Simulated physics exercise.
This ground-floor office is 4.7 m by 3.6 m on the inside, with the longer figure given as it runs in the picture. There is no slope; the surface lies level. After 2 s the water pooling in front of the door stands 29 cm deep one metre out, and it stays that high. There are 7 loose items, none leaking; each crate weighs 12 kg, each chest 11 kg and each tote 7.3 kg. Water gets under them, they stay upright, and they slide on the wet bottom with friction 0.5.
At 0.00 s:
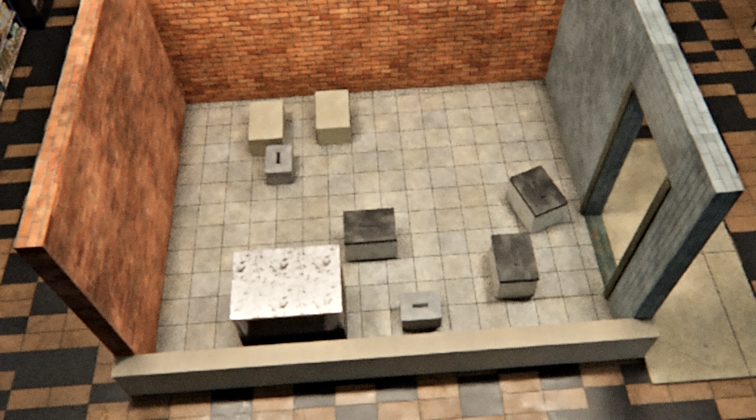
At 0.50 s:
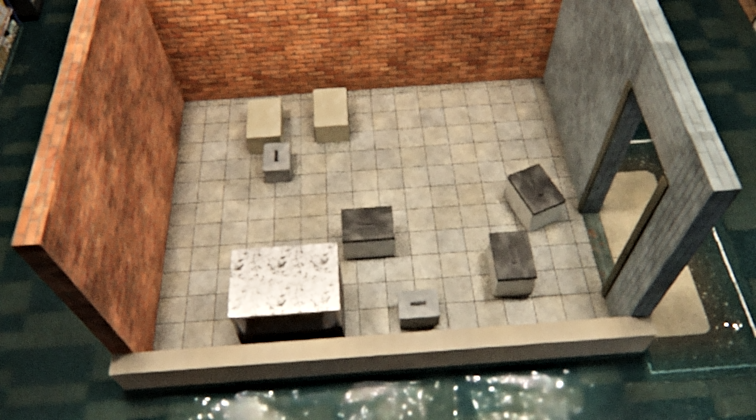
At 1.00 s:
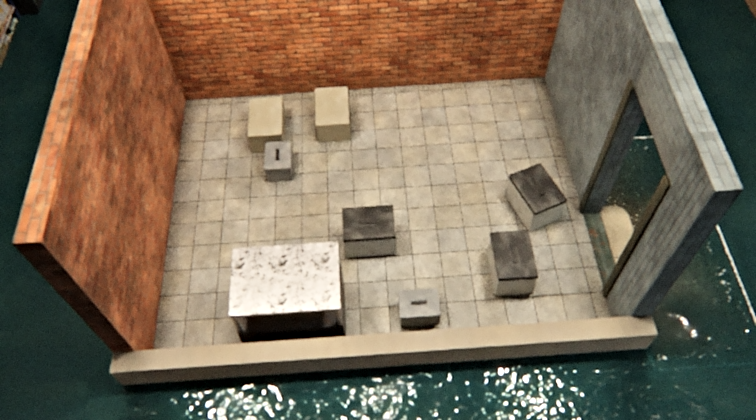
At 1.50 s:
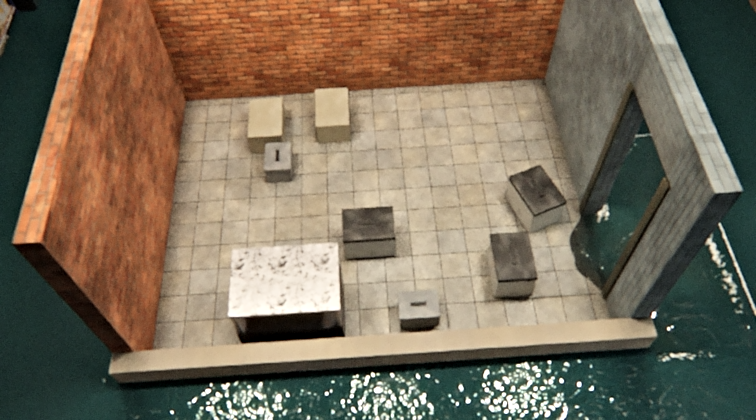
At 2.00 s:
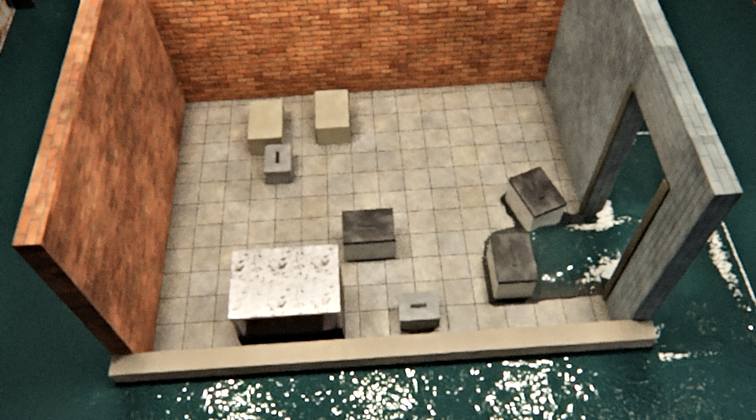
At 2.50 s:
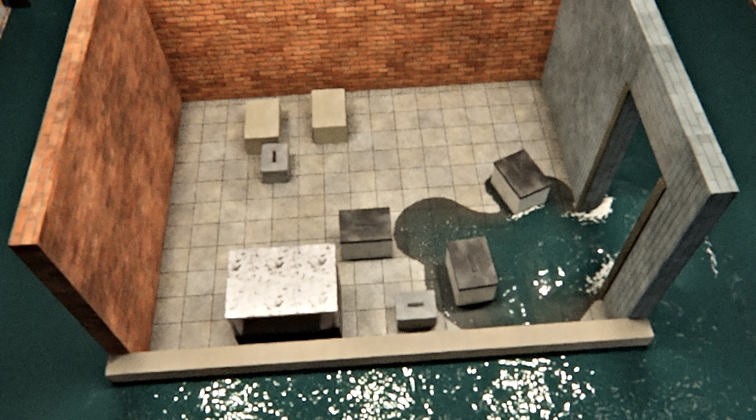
In a small brick-walled office with a tiled floor, seven boxes stand still while dark green water covers the ground outside. Water then enters through the doorway on the right and spreads leftward across the tiles, and the two dark-topped chests nearest the door shift slightly to the left.
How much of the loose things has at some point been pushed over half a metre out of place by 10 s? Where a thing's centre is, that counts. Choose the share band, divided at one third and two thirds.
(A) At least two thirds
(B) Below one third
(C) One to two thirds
A, at least two thirds.
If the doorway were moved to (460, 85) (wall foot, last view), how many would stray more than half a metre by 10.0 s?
In that case the number is 5.
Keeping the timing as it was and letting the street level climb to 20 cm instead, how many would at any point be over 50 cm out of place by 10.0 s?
Under that setup the answer is 7.
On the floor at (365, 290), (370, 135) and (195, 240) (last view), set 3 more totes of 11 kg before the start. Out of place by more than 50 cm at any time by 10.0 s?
Result, in listed order: Exceeded / not exceeded / exceeded.
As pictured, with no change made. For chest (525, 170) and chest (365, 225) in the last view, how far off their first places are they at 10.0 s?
They've ended up 80 cm and 150 cm away, in that order.
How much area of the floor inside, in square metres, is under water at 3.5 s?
Flooded: Near 8.0 m2.
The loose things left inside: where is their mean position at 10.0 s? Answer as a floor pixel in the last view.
That lands at roughly (304, 176).
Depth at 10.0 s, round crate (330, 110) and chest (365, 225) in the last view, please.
I'd estimate 7 cm for the first and 16 cm for the second.
After 3.5 s 3 of 7 are over 50 cm from their spots; 2 afloat.
After 4.5 s 4 of 7 are over 50 cm from their spots; 2 afloat.
After 7.0 s 5 of 7 are over 50 cm from their spots; 6 afloat.
After 10.0 s 7 of 7 are over 50 cm from their spots, and 7 have been at some point; 7 afloat.
